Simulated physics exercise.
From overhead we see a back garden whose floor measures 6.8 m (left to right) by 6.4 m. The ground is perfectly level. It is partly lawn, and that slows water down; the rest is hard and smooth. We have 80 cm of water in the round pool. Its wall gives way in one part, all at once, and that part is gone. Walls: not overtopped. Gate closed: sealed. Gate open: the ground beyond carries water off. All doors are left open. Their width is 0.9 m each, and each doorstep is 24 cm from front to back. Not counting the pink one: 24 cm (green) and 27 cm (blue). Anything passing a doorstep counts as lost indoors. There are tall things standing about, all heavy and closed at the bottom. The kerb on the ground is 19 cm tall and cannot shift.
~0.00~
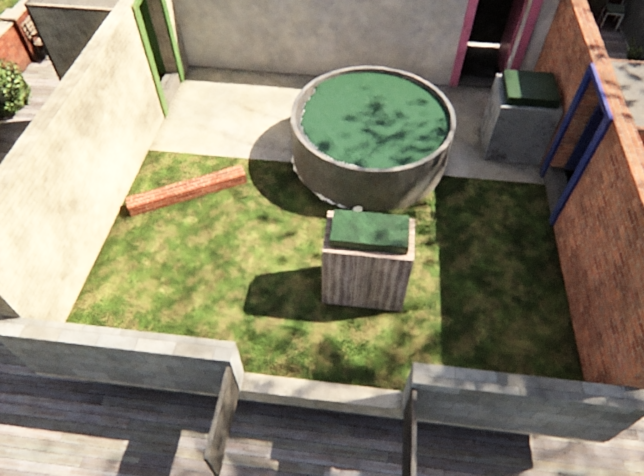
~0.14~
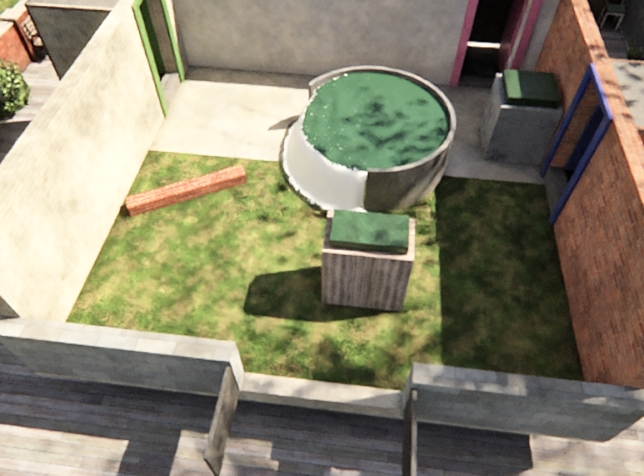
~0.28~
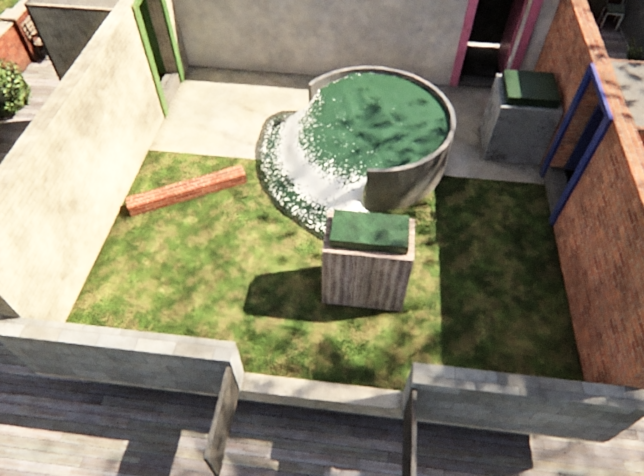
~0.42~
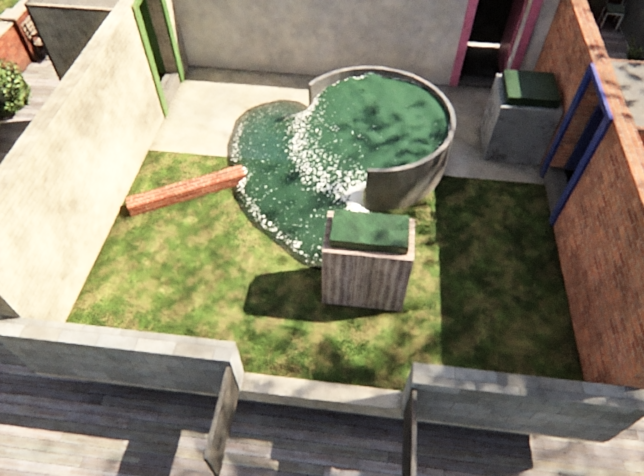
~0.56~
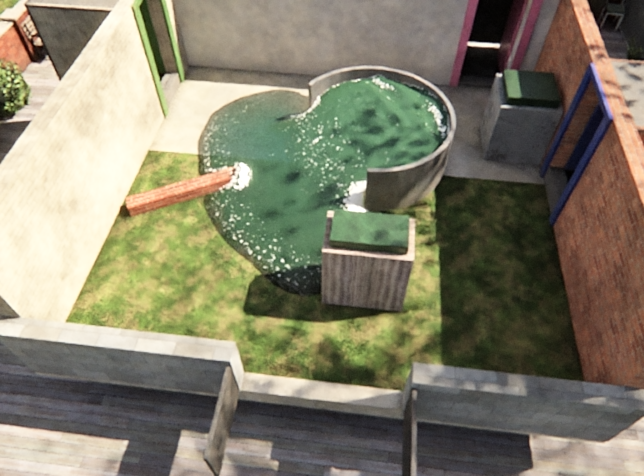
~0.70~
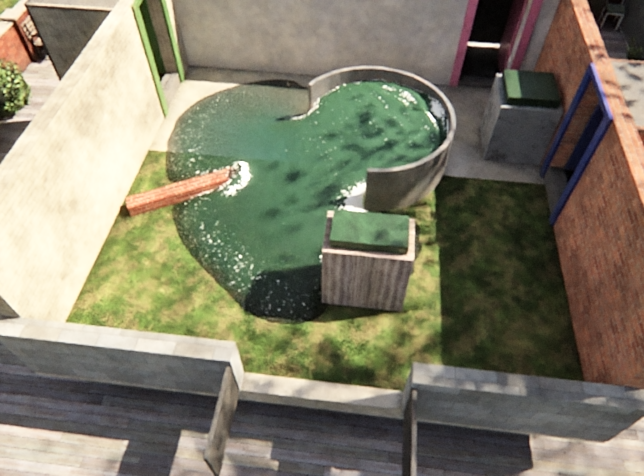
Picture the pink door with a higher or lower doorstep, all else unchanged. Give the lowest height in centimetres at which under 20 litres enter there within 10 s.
11 cm.
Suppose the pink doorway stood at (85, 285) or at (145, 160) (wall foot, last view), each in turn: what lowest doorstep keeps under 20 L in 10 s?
In turn: About 27 cm, about 30 cm.
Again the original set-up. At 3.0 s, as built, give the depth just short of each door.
Depth at green 16 cm, at pink 0 cm, at blue 0 cm.
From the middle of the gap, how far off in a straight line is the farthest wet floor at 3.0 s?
About 4.4 m.
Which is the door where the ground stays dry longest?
It's the blue door, I'd say.
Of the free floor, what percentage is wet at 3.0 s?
I'd say near 65 percent is wet.
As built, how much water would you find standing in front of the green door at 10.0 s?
You'd measure close to 8.5 cm there.
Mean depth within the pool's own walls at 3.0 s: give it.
Around 17 cm deep on average.
After 1.4 s water covers 50 % of the floor, deepest (42 cm) near (245, 175); it has not reached the pink door.
After 3.0 s water covers 65 % of the floor, deepest (42 cm) near (81, 290); it has not reached the pink door.
After 10.0 s water covers 95 % of the floor, deepest (14 cm) near (526, 123); 13 cm at the pink door, 43 litres in over its 8 cm doorstep.
At the pink door as built, the water arrived by 4.7 s and peaked near 15 cm at 8.4 s.
Run again over the same 10 s with other heights there, 26 litres in over 10 cm, 6 litres over 13.5 cm. The limit of 20 litres is kept from about 11 cm up.
